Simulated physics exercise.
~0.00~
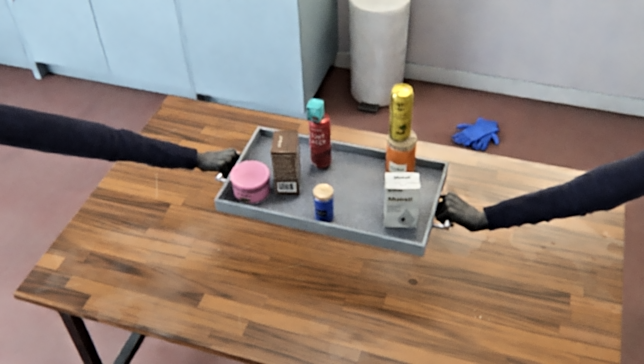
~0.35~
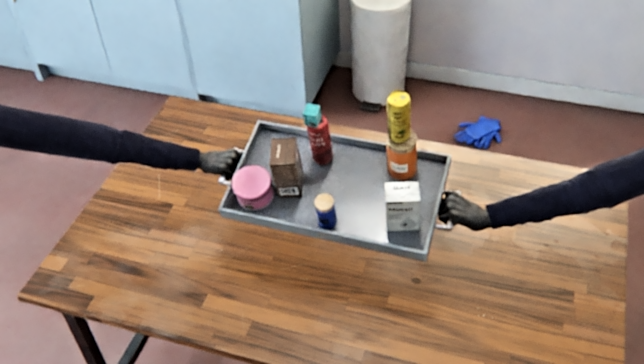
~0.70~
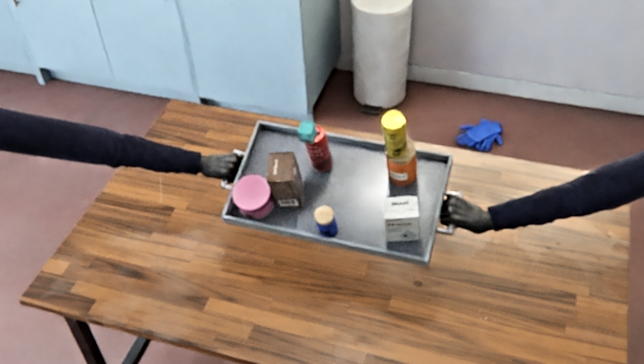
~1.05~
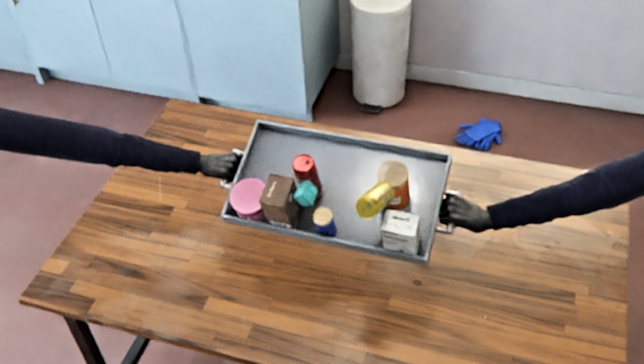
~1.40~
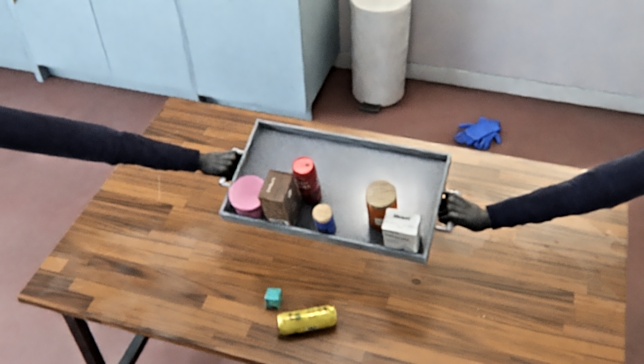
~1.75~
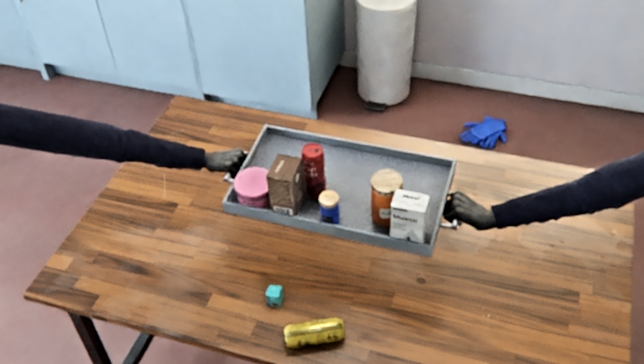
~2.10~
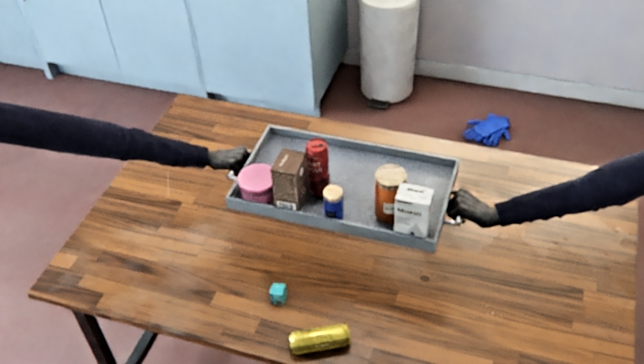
Two gloved hands in dark sleeves hold a grey tray above a wooden table, seen from above in a room with pale blue cabinets and a white bin. On it stand a pink tub, brown carton, blue shaker and white packet, with a turquoise carton atop a red can and a yellow can atop an orange jar. The tray's near edge dips, and both stacks lean. The yellow can and turquoise carton topple off onto the table, while other pieces slide nearer. The tray levels, its remaining load upright, with the fallen pair lying in front.
